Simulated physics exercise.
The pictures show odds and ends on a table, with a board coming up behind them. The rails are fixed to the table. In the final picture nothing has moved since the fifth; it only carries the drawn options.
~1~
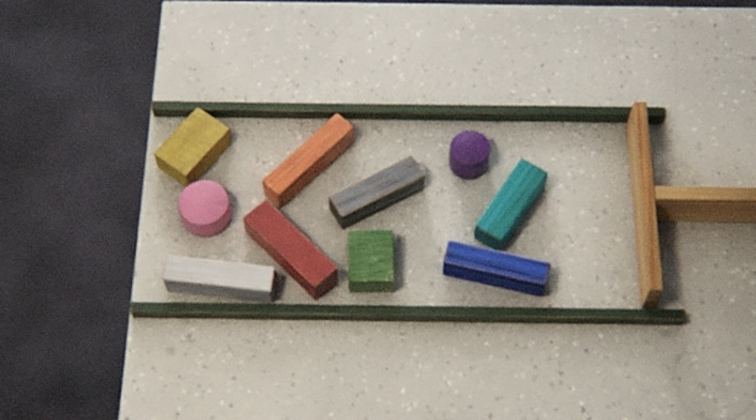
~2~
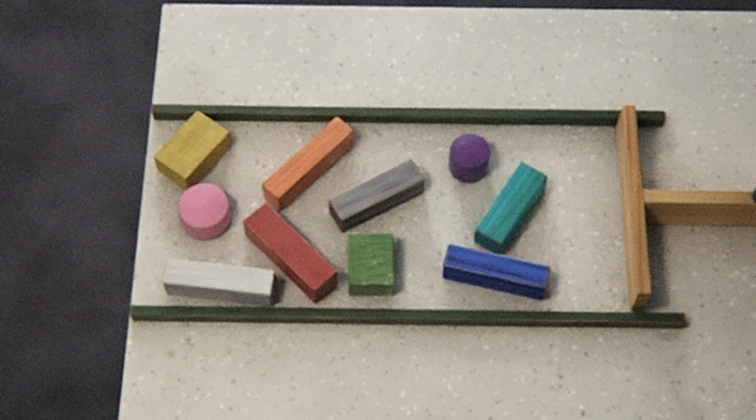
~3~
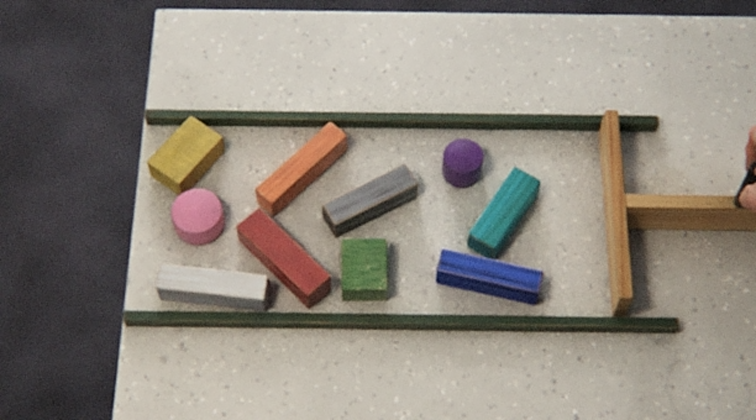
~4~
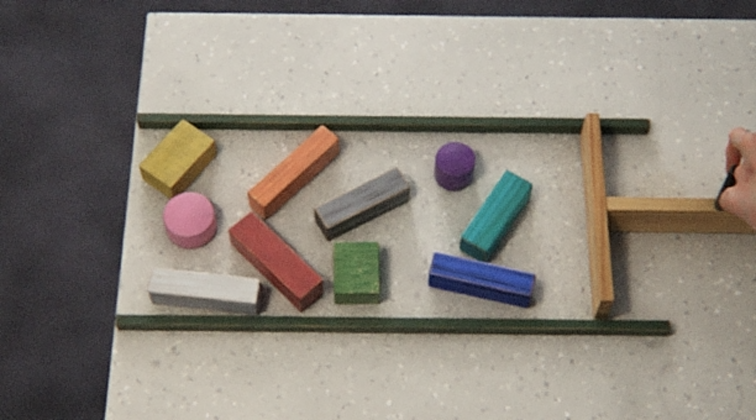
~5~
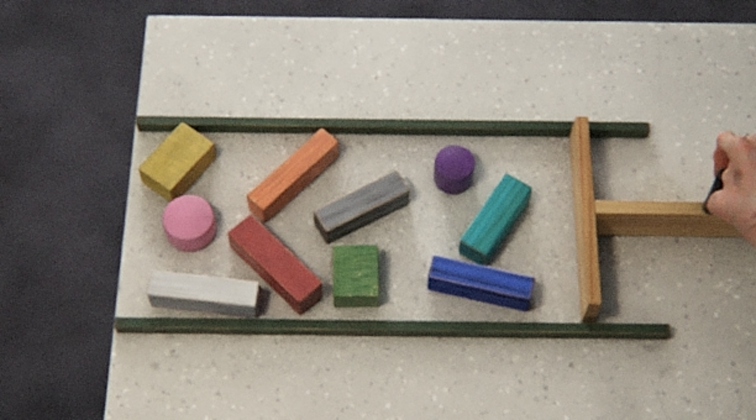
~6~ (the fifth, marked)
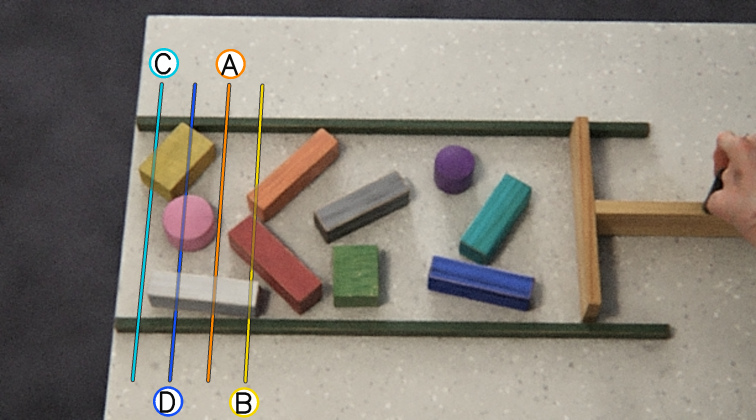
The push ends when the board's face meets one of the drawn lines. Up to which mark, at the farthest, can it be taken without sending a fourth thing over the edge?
At B, and not beyond.
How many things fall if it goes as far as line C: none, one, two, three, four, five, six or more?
In all, six or more.
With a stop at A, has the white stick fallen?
Yes.
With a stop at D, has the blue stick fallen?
By then, no.
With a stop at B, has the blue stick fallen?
No.
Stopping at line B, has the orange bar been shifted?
Yes.
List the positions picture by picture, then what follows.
In the first frame, orange bar (309, 161); grey stick (377, 193); white stick (220, 280).
In the second frame, board (637, 196); purple tin (469, 158).
In the third frame, board (619, 200); red bar (284, 258).
In the fourth frame, board (600, 203); turquoise stick (496, 217).
In the fifth frame, board (588, 206); green block (356, 276); orange bar (294, 176); grey stick (362, 208).
On the marked copy, A at (219, 225); B at (254, 225); C at (148, 224); D at (183, 224).
Following B. Soon after the start, board (469, 205); red bar (263, 261); blue stick (408, 287).
Later, board (349, 203); white stick (99, 299); pink tin (141, 222).
In the end, board (258, 202); white stick over the edge; pink tin over the edge; two fallen.
As for the rest, A drops five; C drops eight; D drops six.
